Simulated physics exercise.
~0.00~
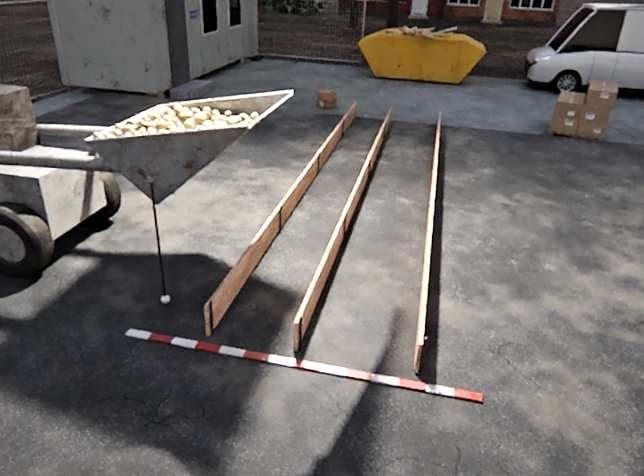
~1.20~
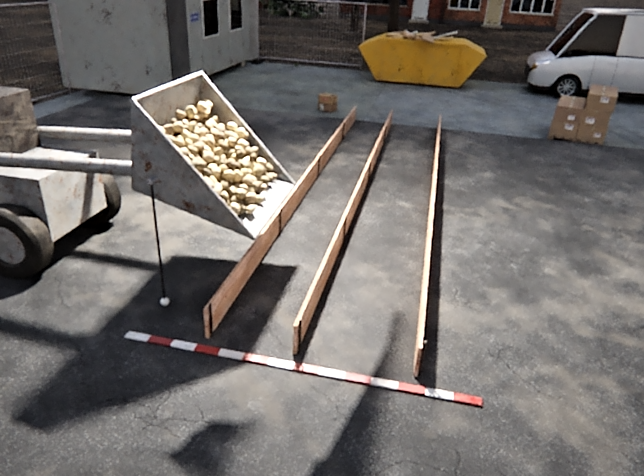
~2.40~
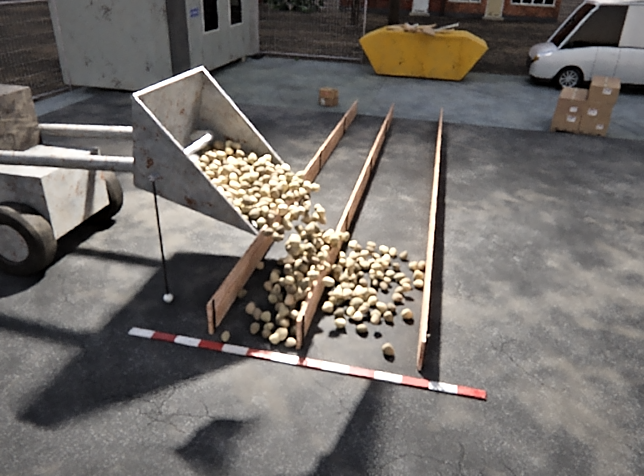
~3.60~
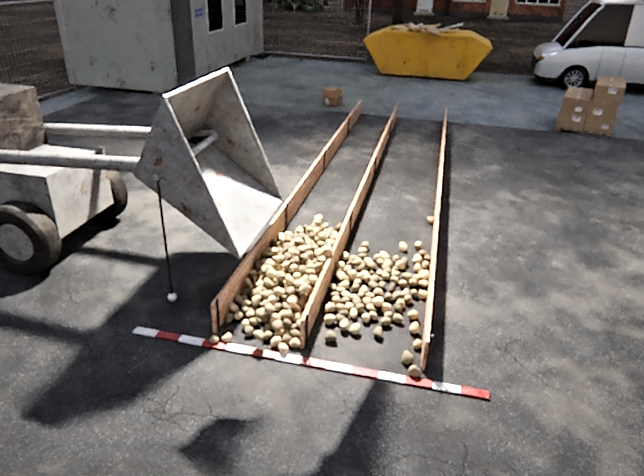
Compact loader tipping its grey bucket and spilling pale rounded stones between three boards, most settling in the near left bay.
